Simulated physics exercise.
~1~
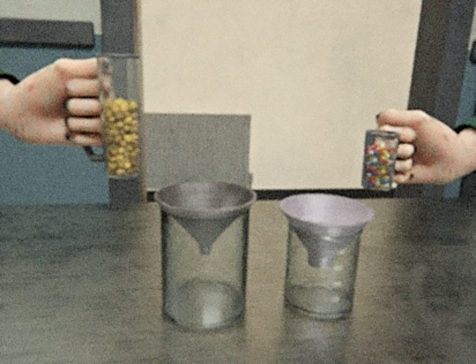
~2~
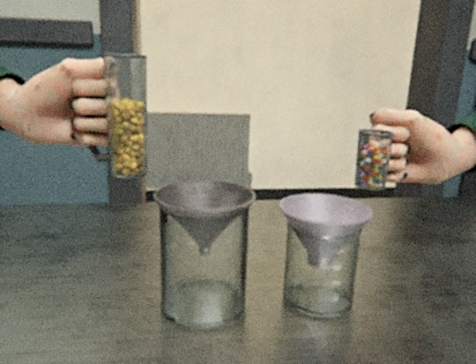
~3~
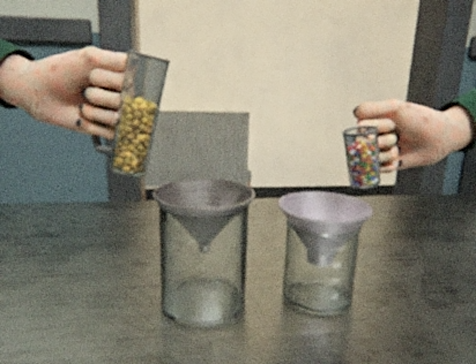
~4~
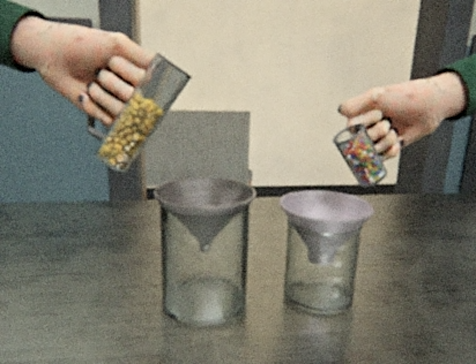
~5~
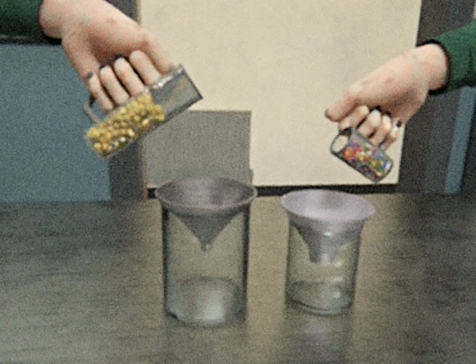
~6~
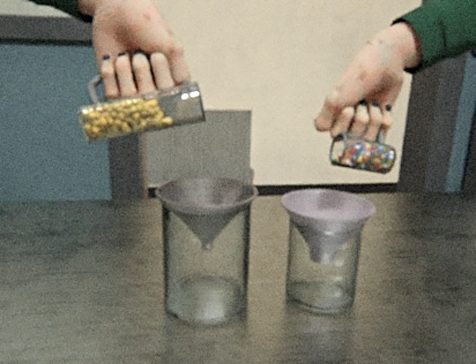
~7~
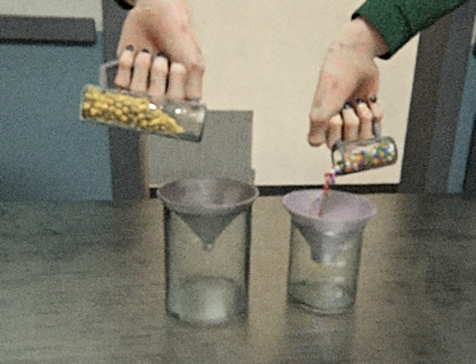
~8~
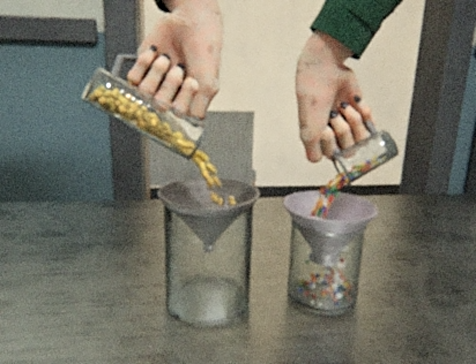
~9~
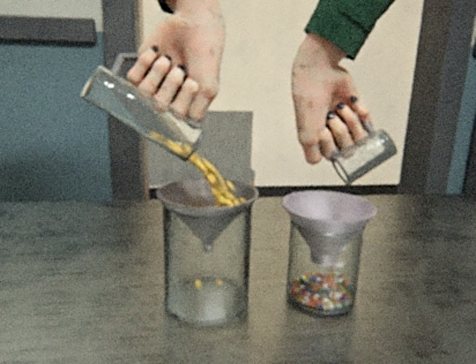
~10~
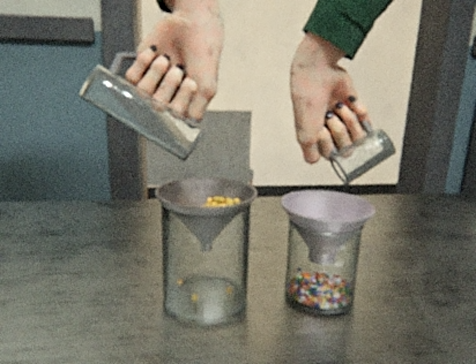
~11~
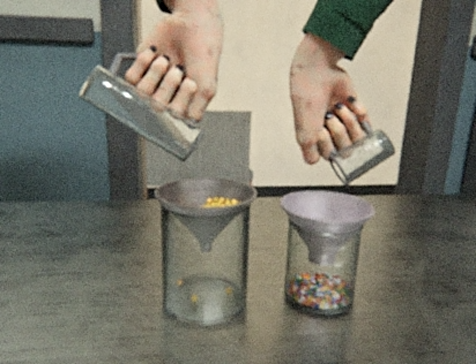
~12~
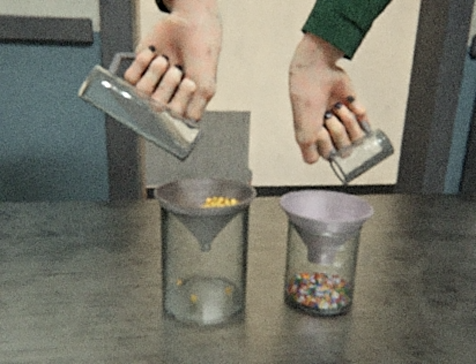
Hands tipping two cups over funnels, multicoloured pieces draining into the right jar while yellow ones mostly clog the left funnel.
